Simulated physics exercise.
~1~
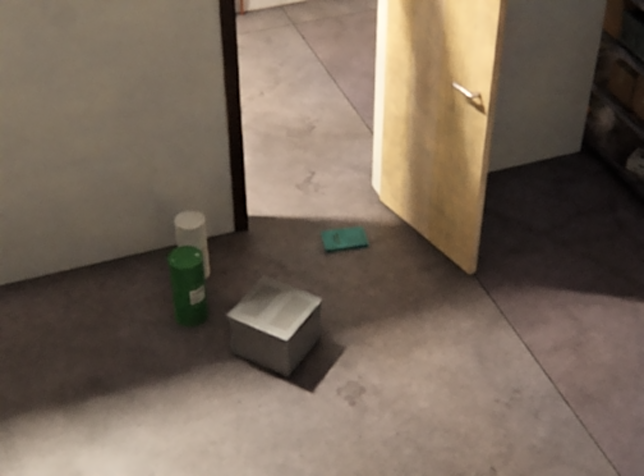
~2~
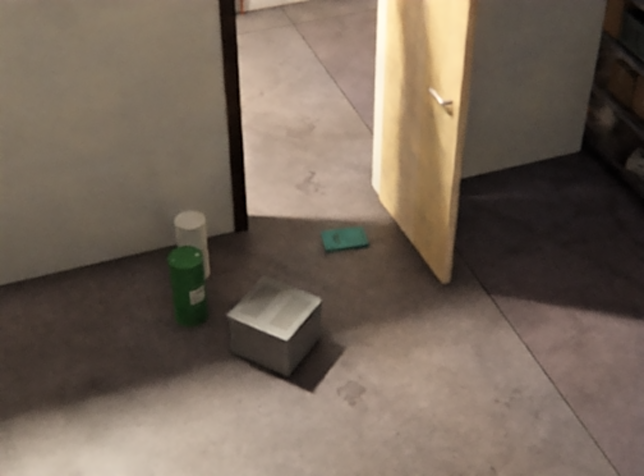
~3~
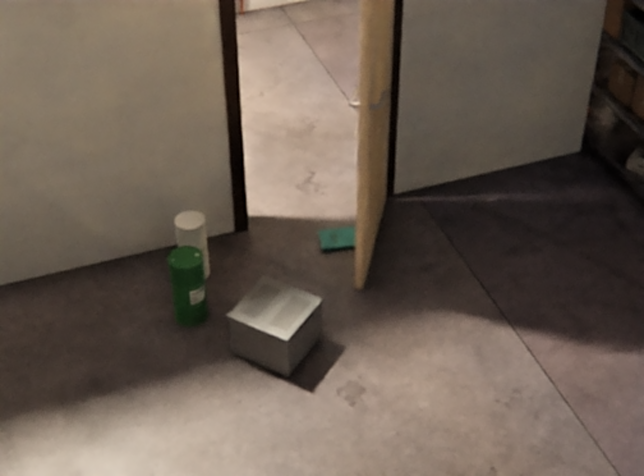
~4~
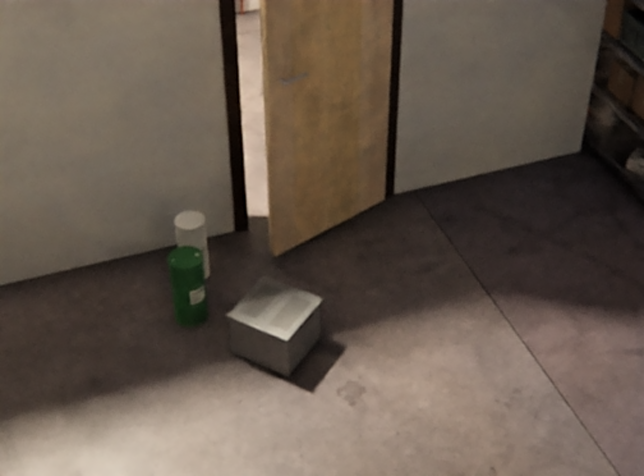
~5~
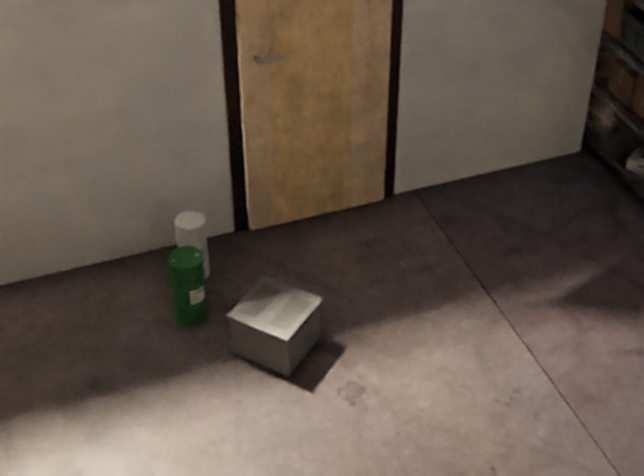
Wooden door swinging shut into its frame, hiding the turquoise book near the doorway, while two canisters and a grey box stay still.
